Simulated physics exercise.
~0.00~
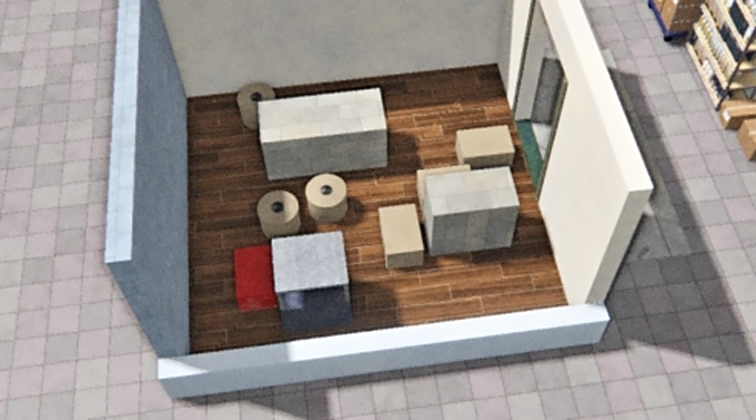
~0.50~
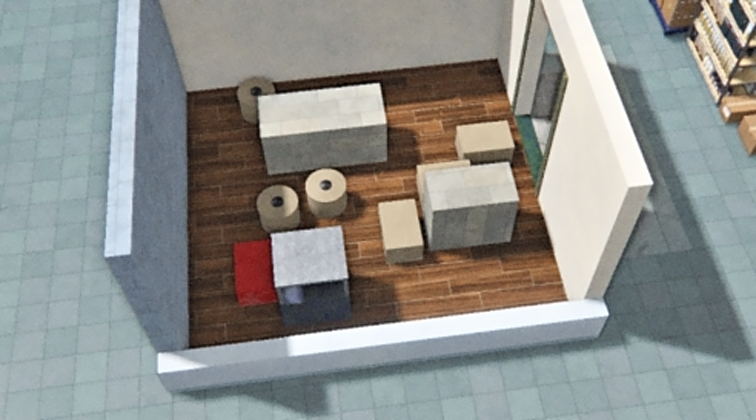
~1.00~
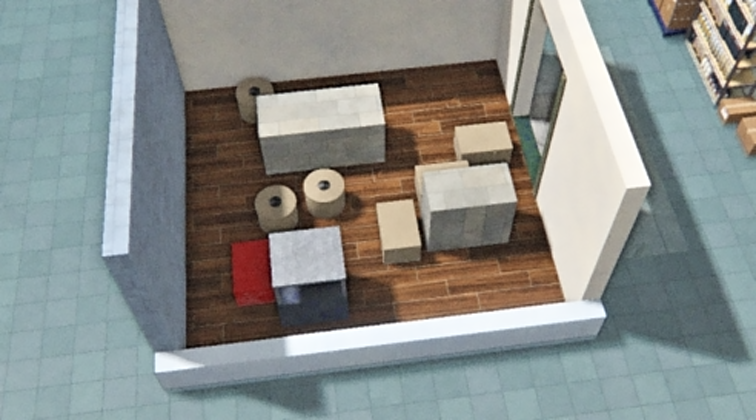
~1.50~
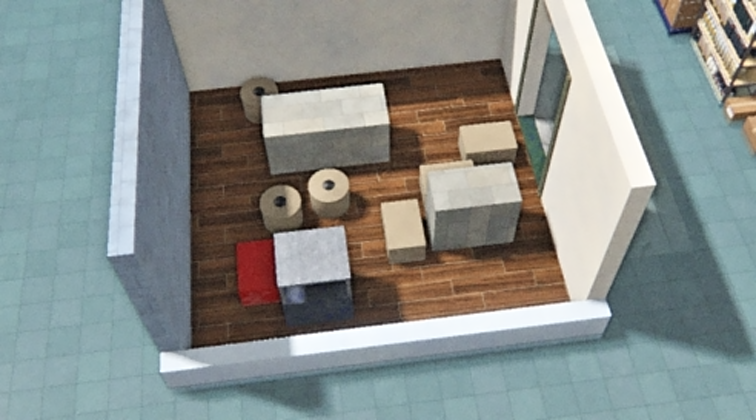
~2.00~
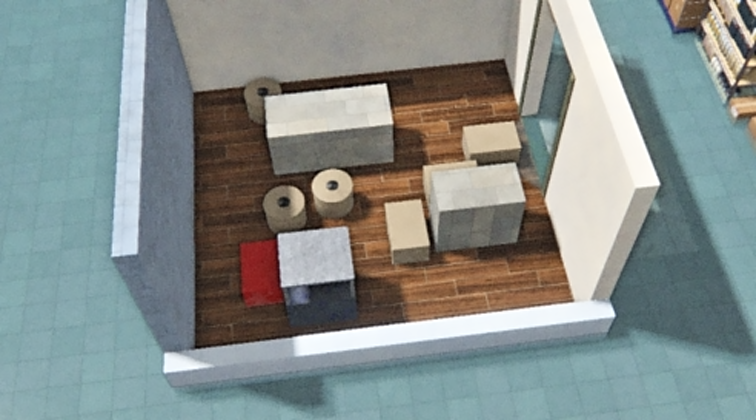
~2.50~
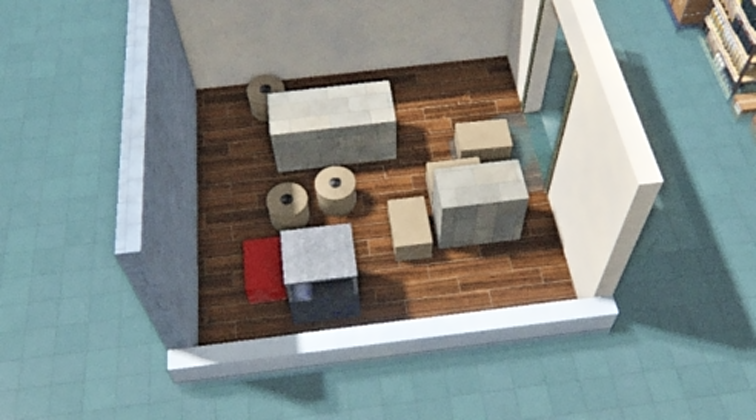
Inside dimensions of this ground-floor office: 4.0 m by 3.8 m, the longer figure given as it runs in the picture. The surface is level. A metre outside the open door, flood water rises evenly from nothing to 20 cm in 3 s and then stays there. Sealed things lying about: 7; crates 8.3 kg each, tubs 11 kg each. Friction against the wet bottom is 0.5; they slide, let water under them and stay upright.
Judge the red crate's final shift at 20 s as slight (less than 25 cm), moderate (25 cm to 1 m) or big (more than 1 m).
Moderate.
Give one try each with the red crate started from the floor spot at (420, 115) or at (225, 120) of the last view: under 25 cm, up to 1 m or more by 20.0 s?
Try one: Large displacement; try two: Moderate displacement.
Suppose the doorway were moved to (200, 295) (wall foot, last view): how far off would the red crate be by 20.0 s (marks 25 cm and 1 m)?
In that case the red crate would have gone a great distance.
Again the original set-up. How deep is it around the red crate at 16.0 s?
Depth: About 16 cm.
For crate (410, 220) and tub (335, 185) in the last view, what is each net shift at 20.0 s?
Respectively 80 and 150 centimetres.
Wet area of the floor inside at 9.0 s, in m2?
Somewhere about 13 m2, give or take.
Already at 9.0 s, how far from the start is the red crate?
About 60 cm by then.
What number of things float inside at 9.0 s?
Count: 6.
After 4.0 s the red crate is near (263, 263), 0.0 m from its start, aground; 2 afloat.
After 9.0 s the red crate is near (257, 315), 0.6 m from its start, afloat; 6 afloat.
After 16.0 s the red crate is near (261, 309), 0.6 m from its start, afloat; 7 afloat.
After 20.0 s the red crate is near (264, 307), 0.6 m from its start, afloat; 7 afloat.
